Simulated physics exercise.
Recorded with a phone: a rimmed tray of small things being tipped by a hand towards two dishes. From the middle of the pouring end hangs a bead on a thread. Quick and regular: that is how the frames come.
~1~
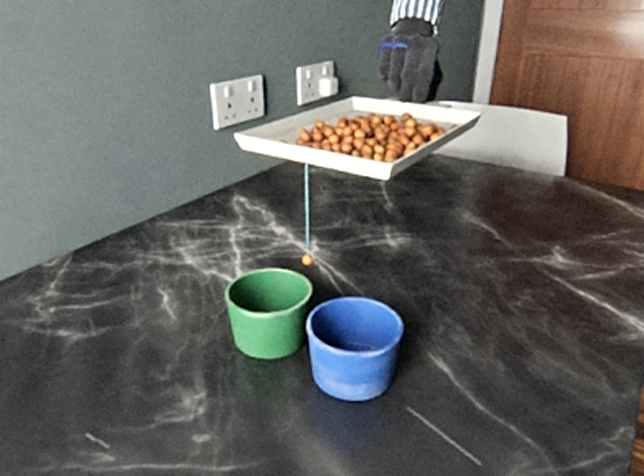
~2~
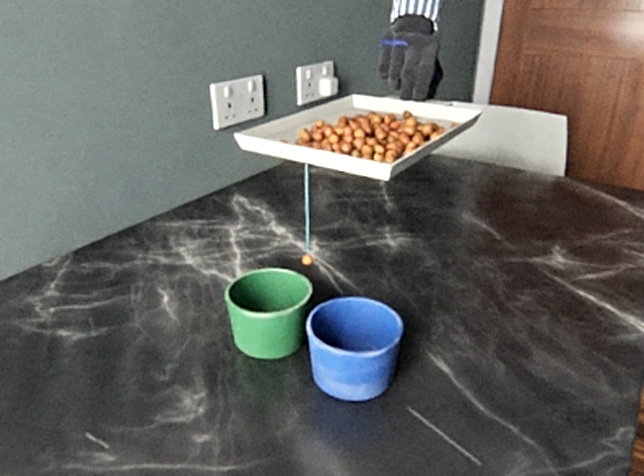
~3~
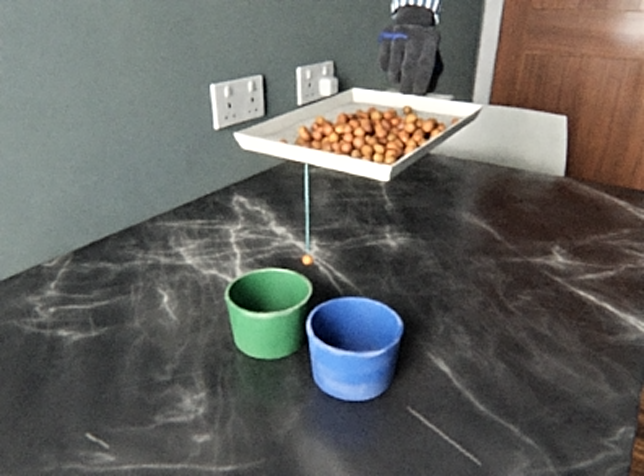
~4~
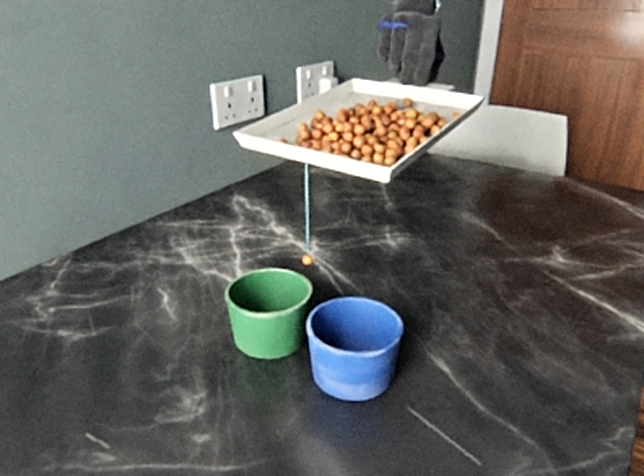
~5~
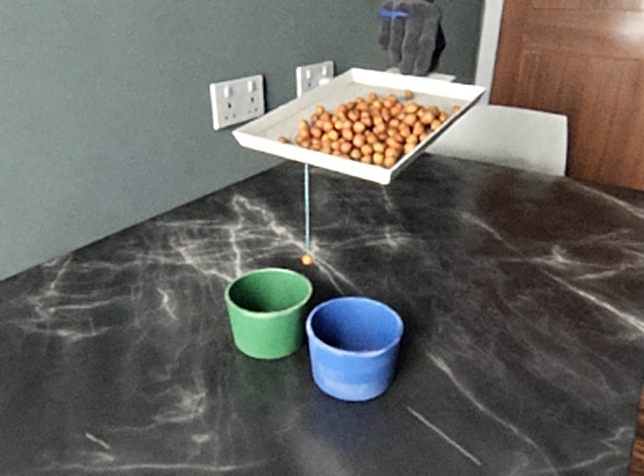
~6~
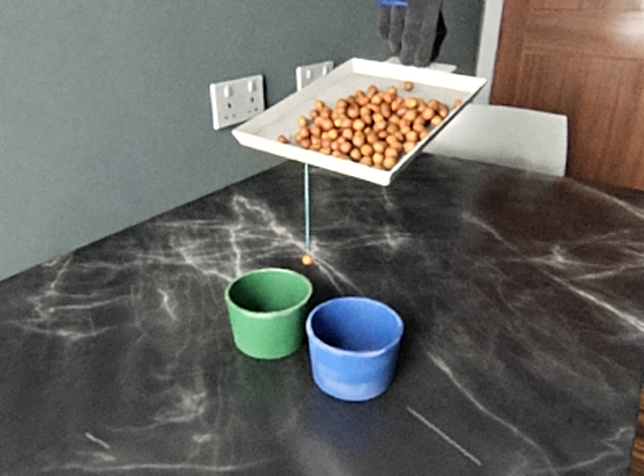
Gloved hand raising the far side of a white tray of hazelnuts, tilting it slightly above green and blue dishes.
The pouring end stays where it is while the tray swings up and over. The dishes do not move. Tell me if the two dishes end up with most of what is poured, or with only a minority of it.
Most of the load will land in the dishes.
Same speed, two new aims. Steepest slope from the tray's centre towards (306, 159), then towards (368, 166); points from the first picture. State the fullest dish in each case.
Try one: The leftmost dish. Try two: The rightmost dish.
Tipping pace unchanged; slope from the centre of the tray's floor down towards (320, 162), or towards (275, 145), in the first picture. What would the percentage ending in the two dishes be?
You'd get 70 per cent the first time and 10 per cent the second time.
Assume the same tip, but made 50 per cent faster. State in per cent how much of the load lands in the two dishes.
About 70 per cent.
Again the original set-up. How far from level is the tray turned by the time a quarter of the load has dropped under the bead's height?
Roughly 90 degrees from level.
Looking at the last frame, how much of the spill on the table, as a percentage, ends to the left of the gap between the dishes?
I'd say some 40 in a hundred.
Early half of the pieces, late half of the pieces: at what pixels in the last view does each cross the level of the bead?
Close to (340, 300), then close to (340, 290).
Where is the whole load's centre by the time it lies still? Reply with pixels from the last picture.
Around (342, 361).
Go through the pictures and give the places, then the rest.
The first frame shows corners of the pouring end at (242, 134) and (388, 162), level; middle of the load at (364, 137), hazelnuts; left dish at (243, 329); right dish at (329, 368); bead on its thread at (308, 260).
The second frame shows corners of the pouring end at (242, 134) and (388, 163), level; middle of the load at (365, 136).
The third frame shows corners of the pouring end at (242, 133) and (388, 164), tipped barely, lowest at the right corner; middle of the load at (365, 134).
The fourth frame shows corners of the pouring end at (241, 132) and (387, 166), tipped a little, lowest at the right corner; middle of the load at (365, 131).
The fifth frame shows corners of the pouring end at (241, 131) and (387, 168), tipped a little, lowest at the right corner; middle of the load at (364, 127).
The sixth frame shows corners of the pouring end at (240, 130) and (387, 170), tipped a little, lowest at the right corner; middle of the load at (364, 123); left dish at (243, 329); right dish at (329, 368).
Soon, tray tipped steeply; nearly all on the tray; a stray few in the right dish; a stray few in the left dish; a stray few in the air.
A while on, tray tipped right over; about a quarter on the tray; about a quarter in the right dish; a small part in the left dish; a small part outside both; about a quarter in the air.
Towards the end, tray tipped past a quarter turn; about half in the right dish; about a quarter in the left dish; about a quarter outside both.
Finally, tray tipped past a quarter turn; about half in the right dish; about a quarter in the left dish; about a quarter outside both.
